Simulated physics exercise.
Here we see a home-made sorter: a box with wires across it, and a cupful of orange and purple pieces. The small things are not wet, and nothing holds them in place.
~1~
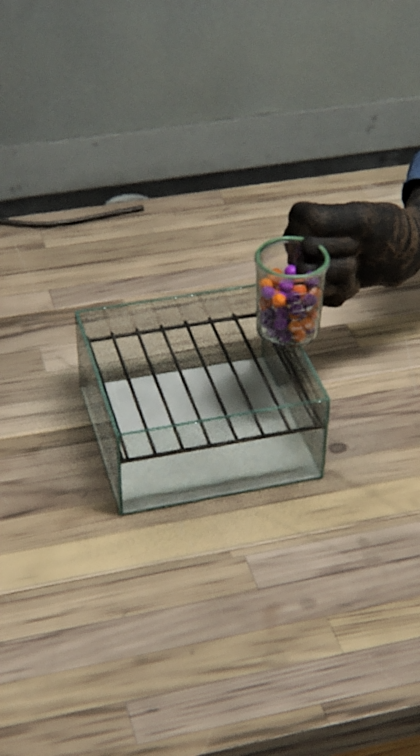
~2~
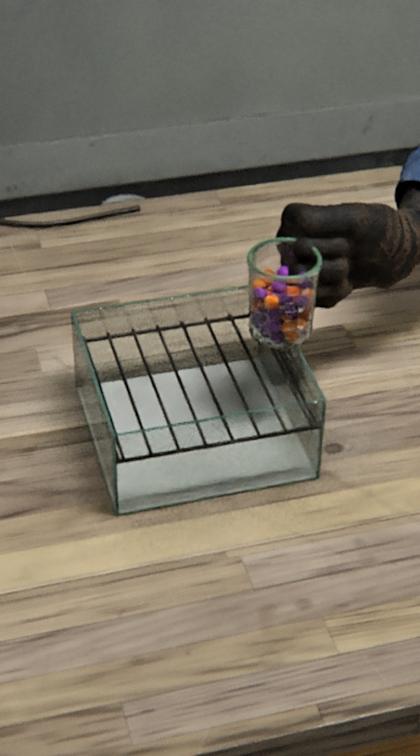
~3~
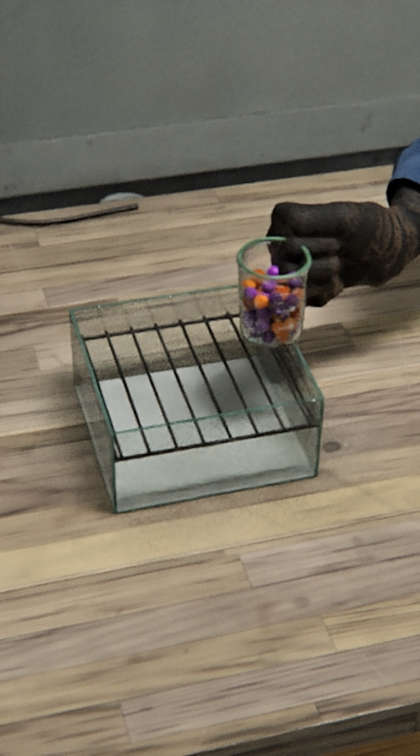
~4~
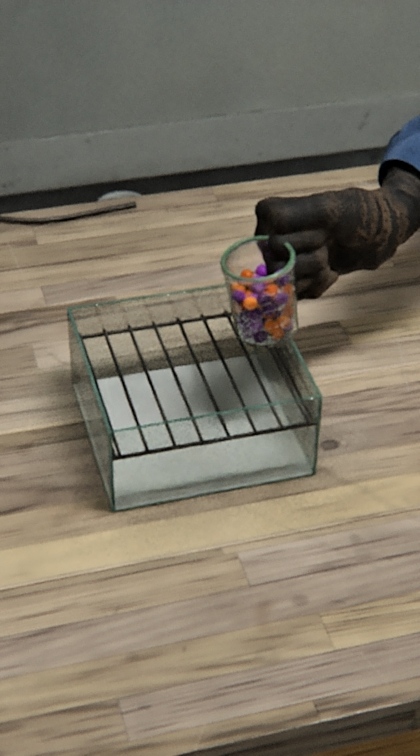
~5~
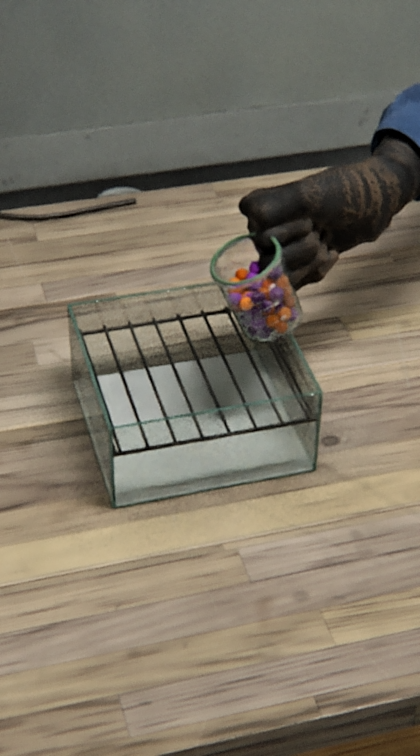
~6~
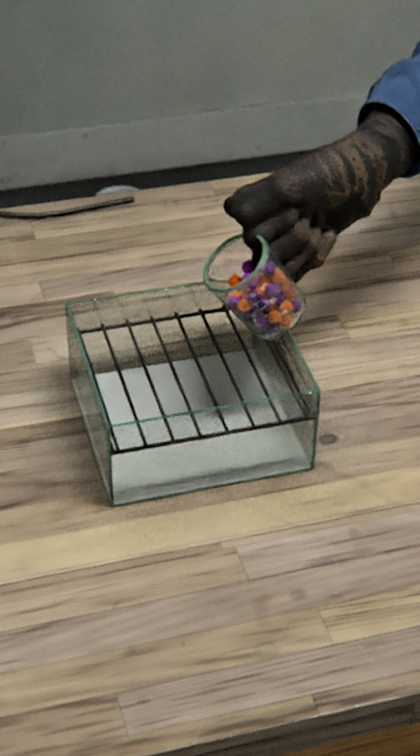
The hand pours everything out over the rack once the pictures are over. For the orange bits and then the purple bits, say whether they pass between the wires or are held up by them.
In order: Orange ones pass between the wires; purple ones pass between the wires.
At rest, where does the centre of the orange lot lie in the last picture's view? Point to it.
Around (205, 402).
Then, 0.26 s later than the last frame, orange ones, every one in the cup; purple ones, every one in the cup.
Then, 0.59 s later than the last frame, orange ones, almost all in the cup, just a few on or over the wires; purple ones, every one in the cup.
Then, 0.95 s later than the last frame, orange ones, roughly a third in the cup, roughly a third on or over the wires, roughly a quarter under the rack, just a few outside the box; purple ones, roughly half in the cup, roughly a third on or over the wires, about a tenth under the rack.
When it is over, orange ones, almost all under the rack, just a few outside the box; purple ones, every one under the rack.
